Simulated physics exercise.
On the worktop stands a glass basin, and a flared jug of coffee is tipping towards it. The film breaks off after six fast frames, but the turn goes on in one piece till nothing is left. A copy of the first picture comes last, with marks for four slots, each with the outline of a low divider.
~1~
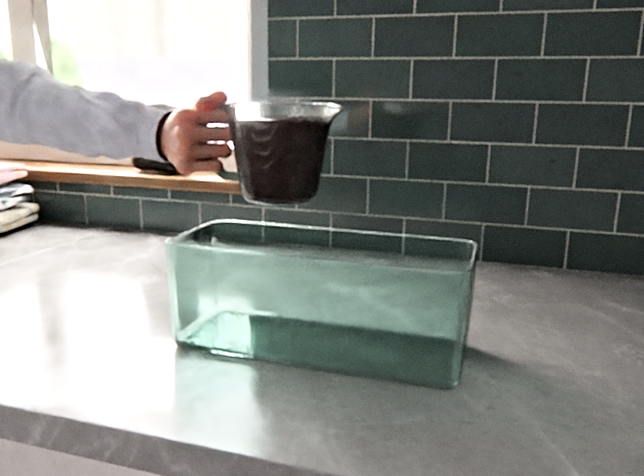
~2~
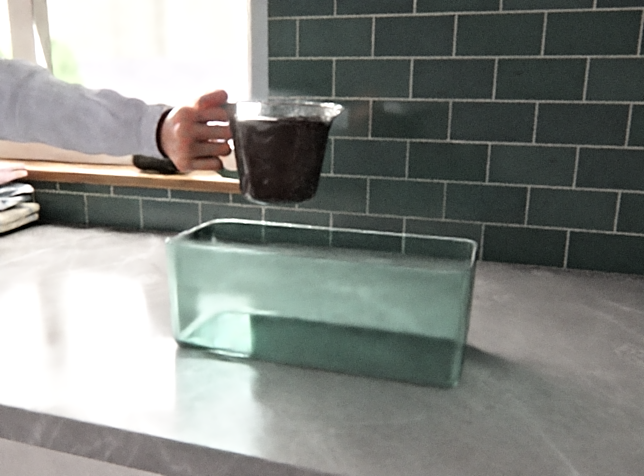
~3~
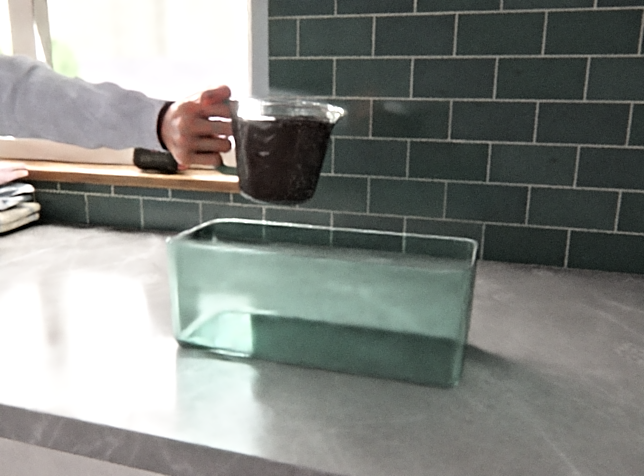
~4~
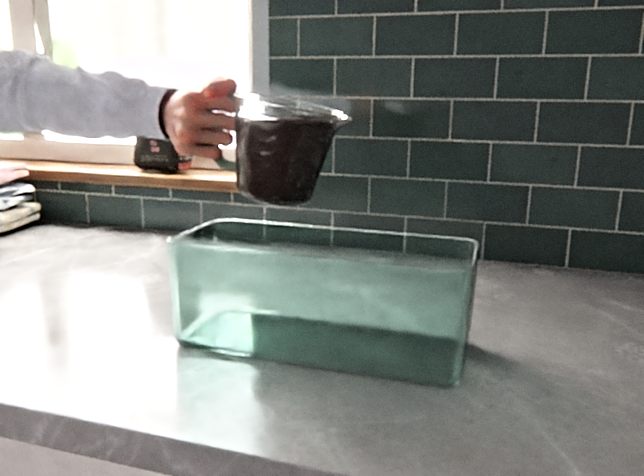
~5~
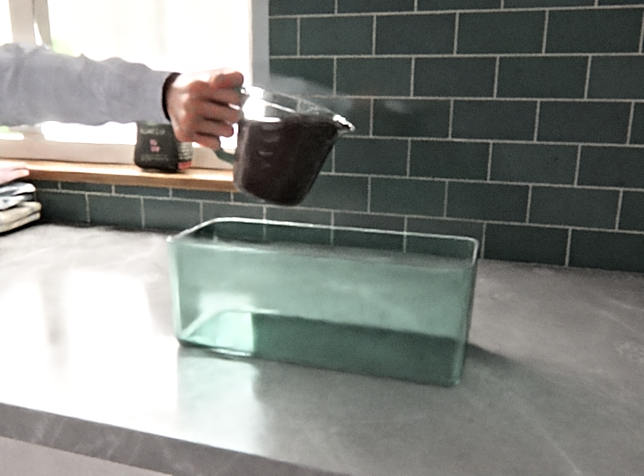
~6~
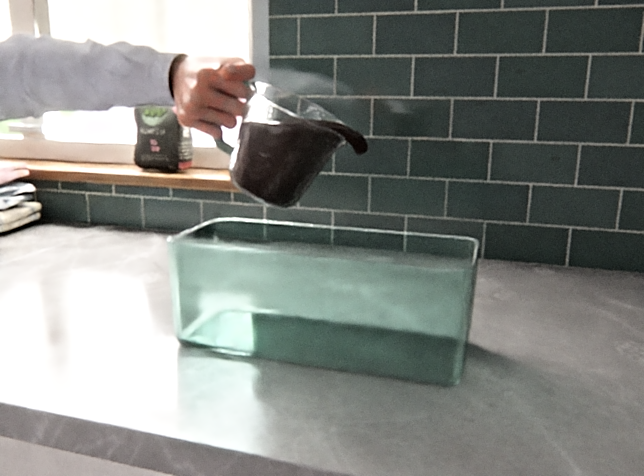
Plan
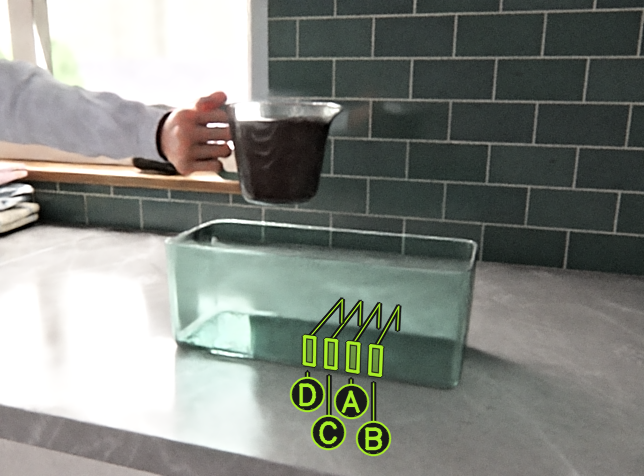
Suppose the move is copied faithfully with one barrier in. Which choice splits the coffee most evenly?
Best: B.
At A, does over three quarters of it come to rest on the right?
No.
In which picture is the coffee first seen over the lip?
In picture 6.
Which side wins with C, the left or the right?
More ends on the right.
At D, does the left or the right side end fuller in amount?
The right one.
On the marked copy, A at (351, 379); B at (373, 382); C at (329, 375); D at (307, 372).
With A, about 33 % ends left of the wall and 66 % right of it.
With B, about 51 % ends left of the wall and 48 % right of it.
With C, about 16 % ends left of the wall and 84 % right of it.
With D, about 6 % ends left of the wall and 94 % right of it.
